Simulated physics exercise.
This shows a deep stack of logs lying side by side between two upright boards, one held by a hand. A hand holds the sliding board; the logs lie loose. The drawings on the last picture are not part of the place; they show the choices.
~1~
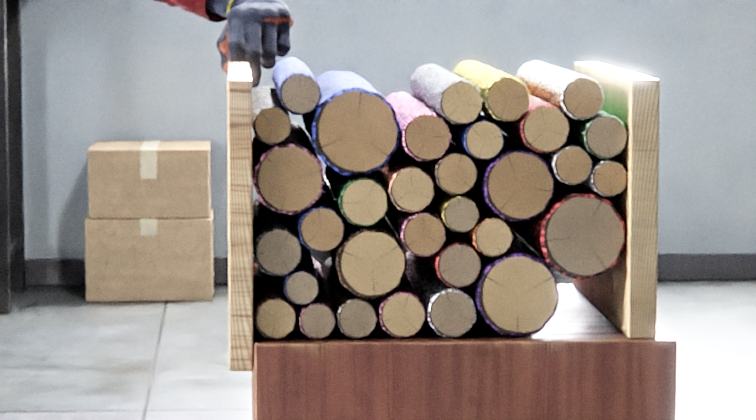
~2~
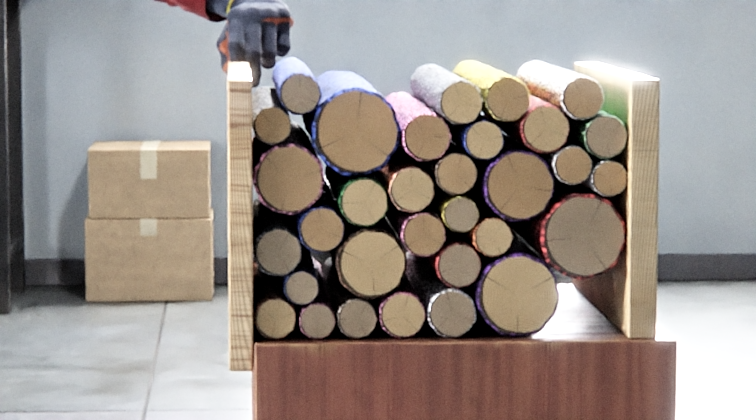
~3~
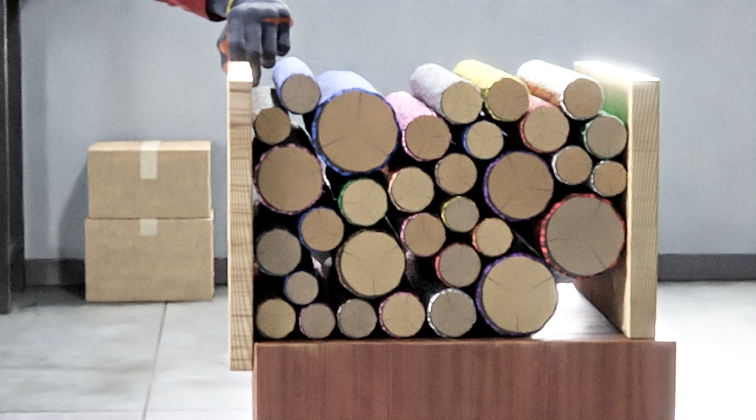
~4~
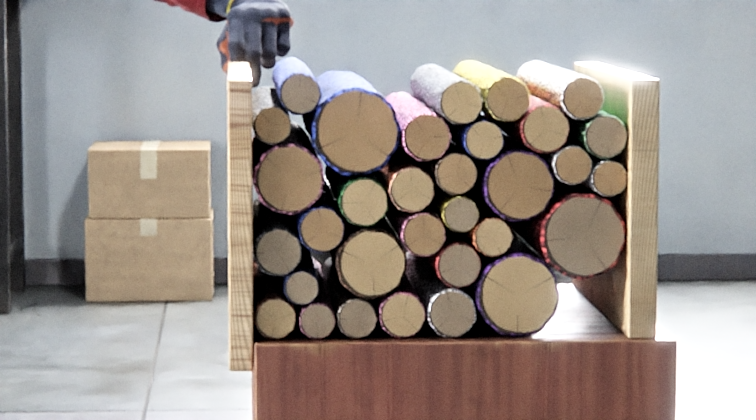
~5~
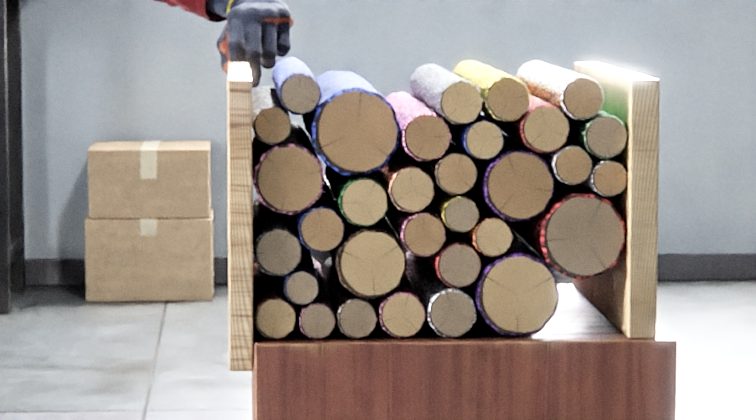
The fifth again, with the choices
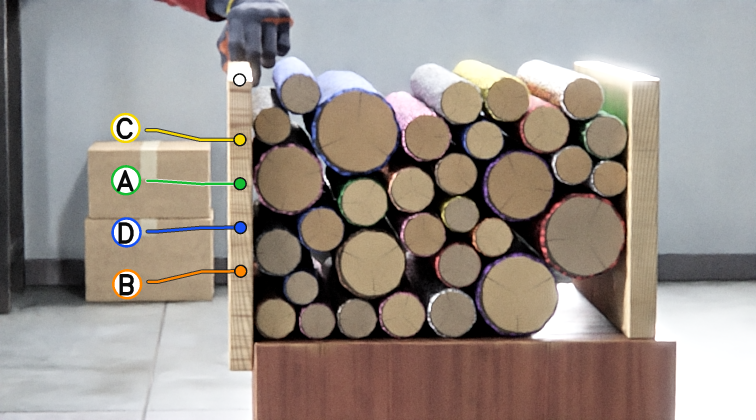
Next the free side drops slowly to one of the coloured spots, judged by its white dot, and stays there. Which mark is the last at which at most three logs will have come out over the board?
The lowest mark that will do is D.
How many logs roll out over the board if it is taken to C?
It comes to none.
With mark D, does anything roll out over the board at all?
At D: Yes.
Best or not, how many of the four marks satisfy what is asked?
The number is three.
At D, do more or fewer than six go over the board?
At D, fewer than six.
On the copy, A at (240, 183); B at (240, 272); C at (240, 140); D at (240, 228); the white dot at (239, 80).
On D. First, top of the board (252, 149).
Then, top of the board (253, 226).
Finally, top of the board (253, 227), two out over the board.
By contrast, A one out over the board; B more than three out over the board; C none out over the board.
